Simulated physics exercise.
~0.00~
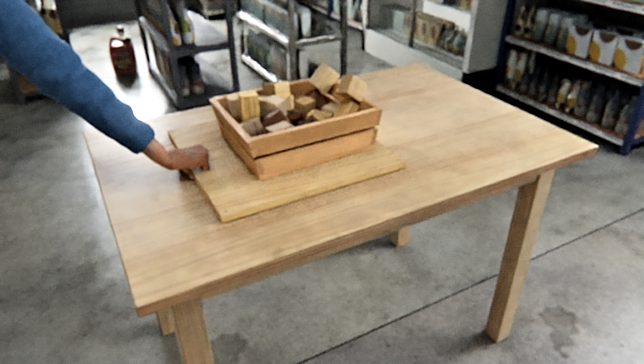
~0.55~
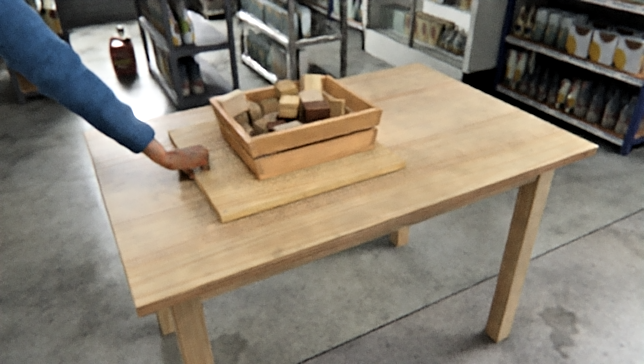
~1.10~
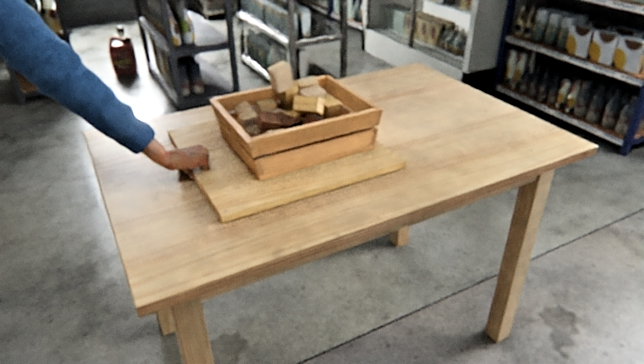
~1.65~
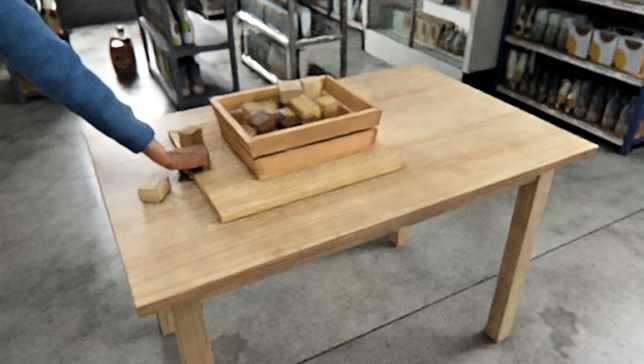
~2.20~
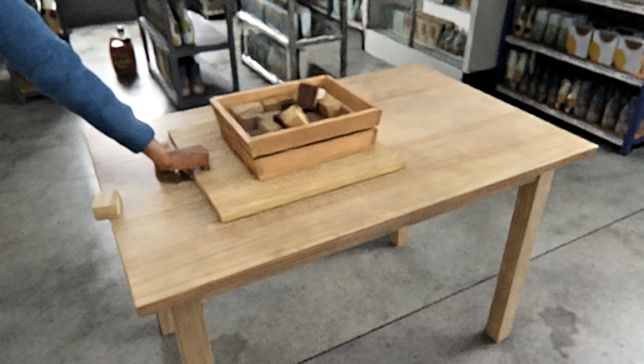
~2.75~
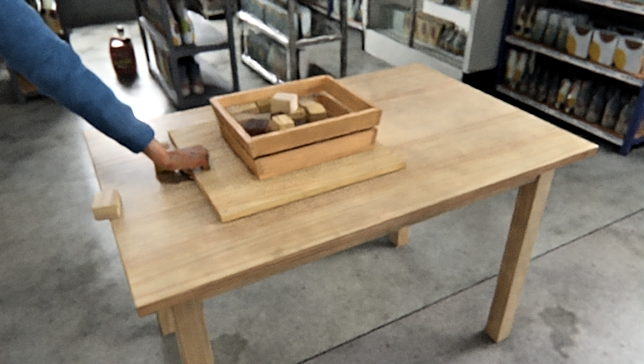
A hand jerks a board under a wooden tray of loose blocks, and two spill out.
